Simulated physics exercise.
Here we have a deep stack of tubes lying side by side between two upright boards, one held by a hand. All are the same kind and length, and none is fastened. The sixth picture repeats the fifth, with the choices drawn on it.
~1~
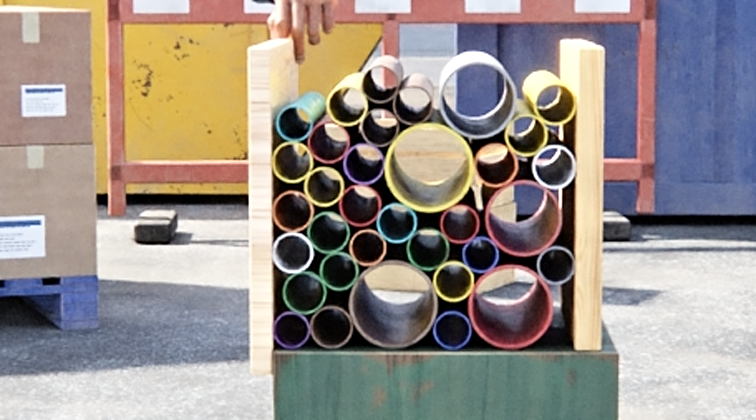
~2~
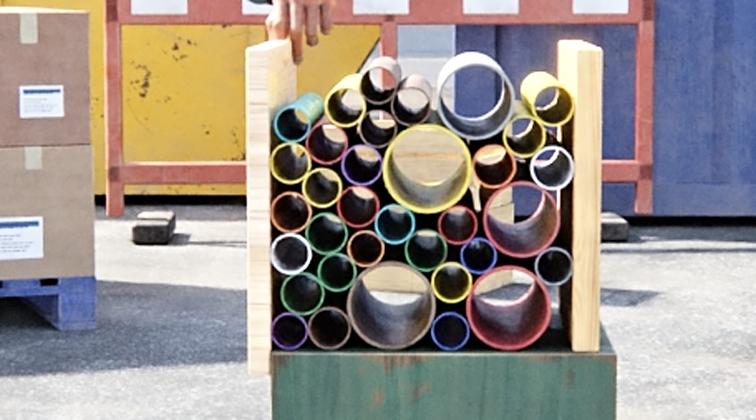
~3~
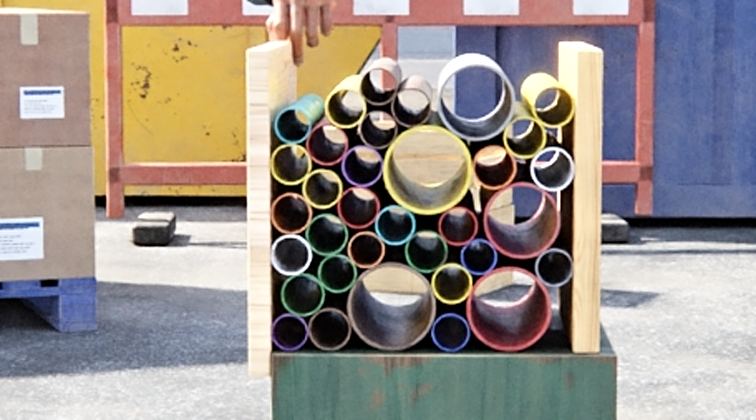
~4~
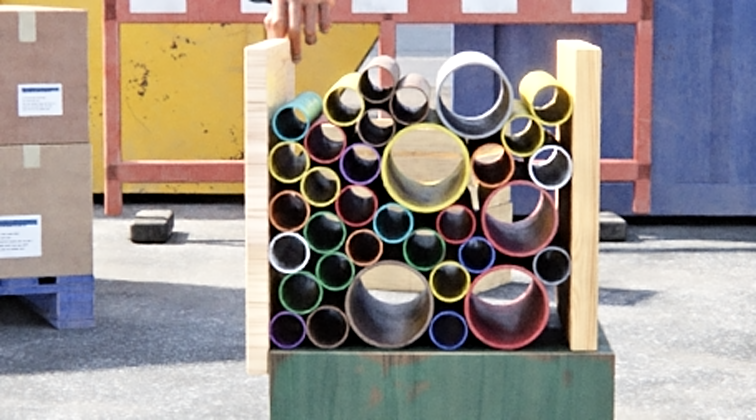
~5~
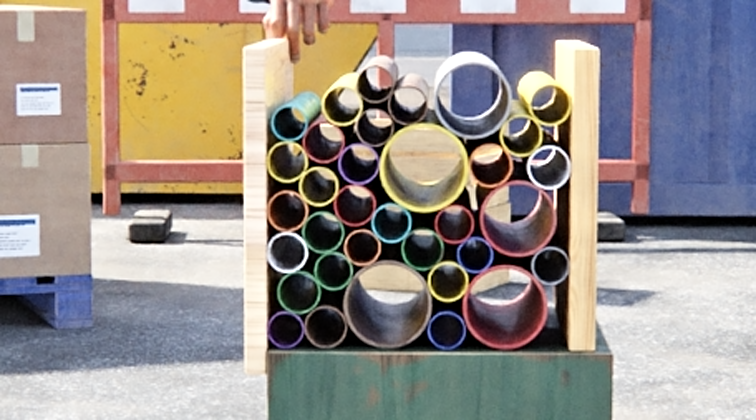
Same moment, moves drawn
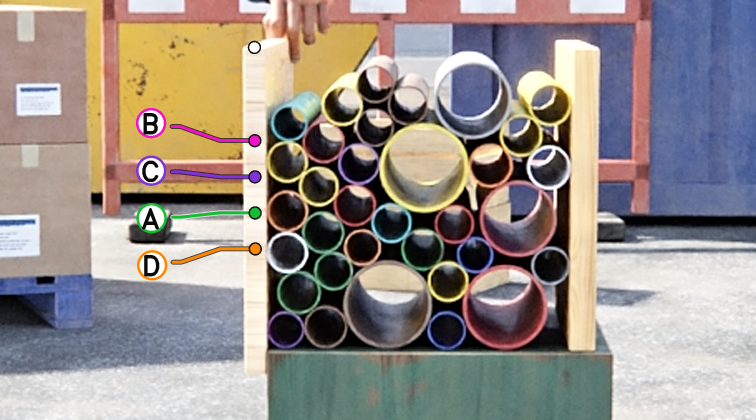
A hand gripping the left upright board beside a stack of colourful tubes on a green base, everything staying almost still.
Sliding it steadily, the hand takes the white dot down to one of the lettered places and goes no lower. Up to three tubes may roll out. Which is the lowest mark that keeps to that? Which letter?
Mark C is as low as it can go.
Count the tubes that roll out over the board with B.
It comes to none.
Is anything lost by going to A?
Yes.
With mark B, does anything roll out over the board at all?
No, at B.
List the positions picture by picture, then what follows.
The first picture shows side board (276, 193); a purple tube (292, 330); a green tube (304, 293).
The second picture shows a green tube (302, 294); a blue tube (479, 256).
The third picture shows a red tube (458, 226); a yellow tube (322, 189).
The fourth picture shows a red tube (325, 142); a yellow tube (343, 106).
The fifth picture shows side board (271, 193); a purple tube (286, 330); a green tube (299, 292).
On the marked copy, A at (255, 213); B at (255, 140); C at (255, 177); D at (255, 249); the white dot at (254, 47).
Following C. Soon after the start, top of the board (267, 109).
Later, top of the board (267, 176).
In the end, top of the board (267, 176), one out over the board.
As for the rest, A more than three out over the board; B none out over the board; D more than three out over the board.
